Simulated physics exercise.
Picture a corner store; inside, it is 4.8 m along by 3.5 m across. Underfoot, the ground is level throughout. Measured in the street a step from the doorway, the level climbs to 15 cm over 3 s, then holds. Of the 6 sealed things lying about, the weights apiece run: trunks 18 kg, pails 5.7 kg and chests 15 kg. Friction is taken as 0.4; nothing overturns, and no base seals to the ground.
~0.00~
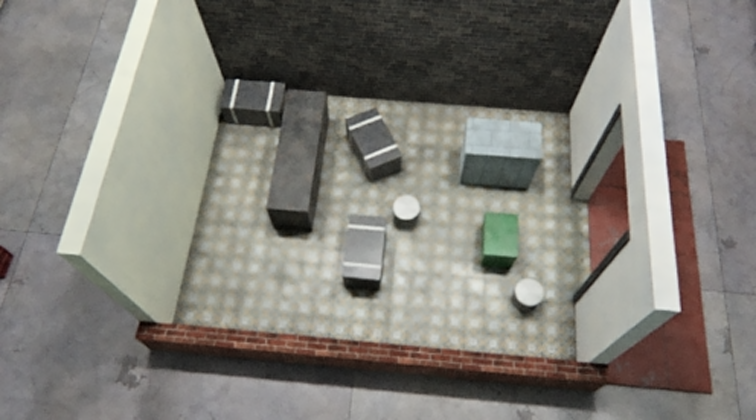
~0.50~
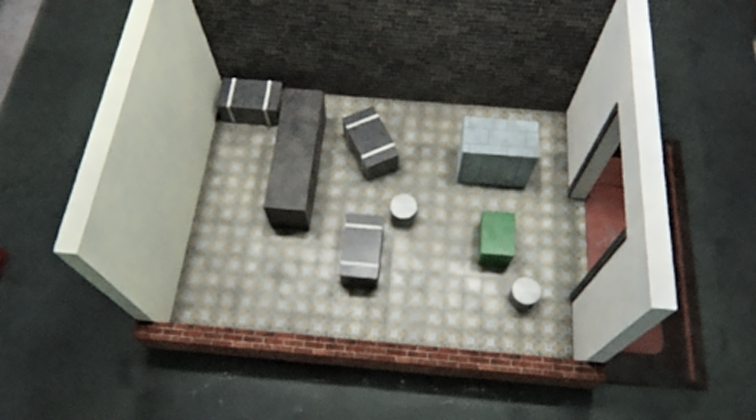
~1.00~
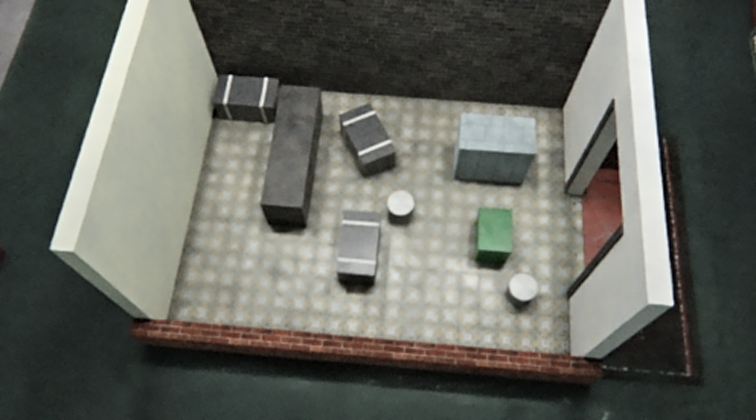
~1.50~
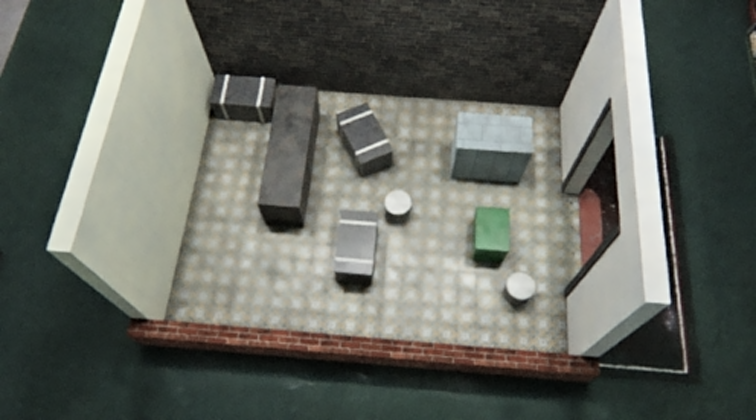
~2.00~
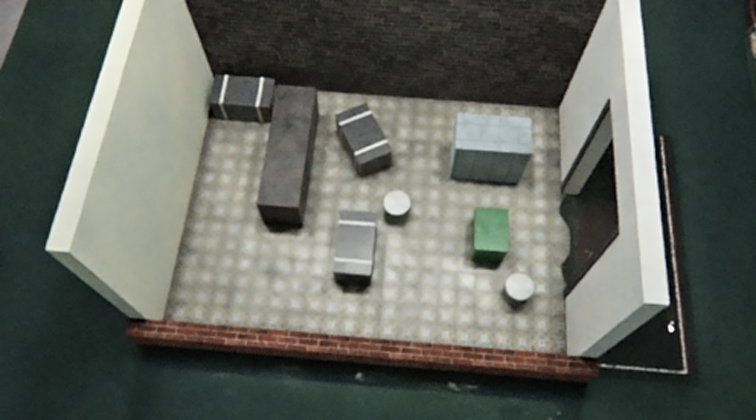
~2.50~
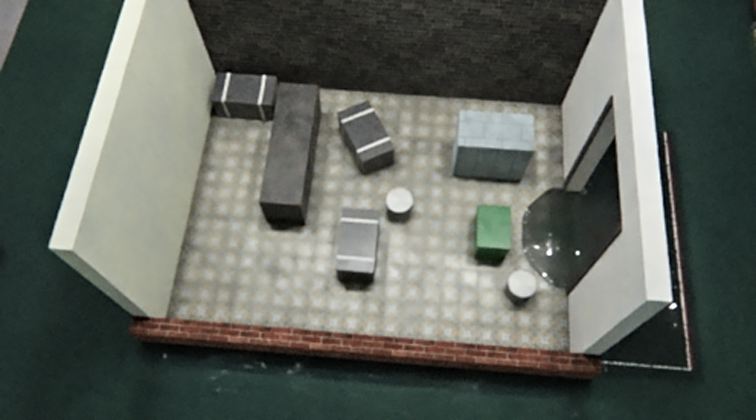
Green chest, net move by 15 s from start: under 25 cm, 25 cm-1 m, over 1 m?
My money says it heads well off.
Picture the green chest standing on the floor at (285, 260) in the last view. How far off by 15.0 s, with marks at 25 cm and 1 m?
Looks like it is swept a long way.
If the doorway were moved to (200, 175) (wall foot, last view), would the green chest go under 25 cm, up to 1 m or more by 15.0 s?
Outcome: The green chest barely moves.
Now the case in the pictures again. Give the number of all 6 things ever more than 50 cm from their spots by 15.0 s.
I count 4.
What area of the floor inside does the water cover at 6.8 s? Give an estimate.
Somewhere around 11.0 m2, roughly.
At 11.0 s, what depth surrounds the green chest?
Close to 8 centimetres.
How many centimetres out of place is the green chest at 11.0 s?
Close to 300 cm.
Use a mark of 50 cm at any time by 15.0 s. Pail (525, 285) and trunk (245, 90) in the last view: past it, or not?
Within, within.
After 3.5 s the green chest is near (483, 226), 0.1 m from its start, aground; 0 afloat.
After 6.8 s the green chest is near (378, 237), 1.4 m from its start, aground; 0 afloat.
After 11.0 s the green chest is near (249, 293), 3.0 m from its start, afloat; 4 afloat.
After 15.0 s the green chest is near (182, 289), 3.7 m from its start, afloat; 5 afloat.
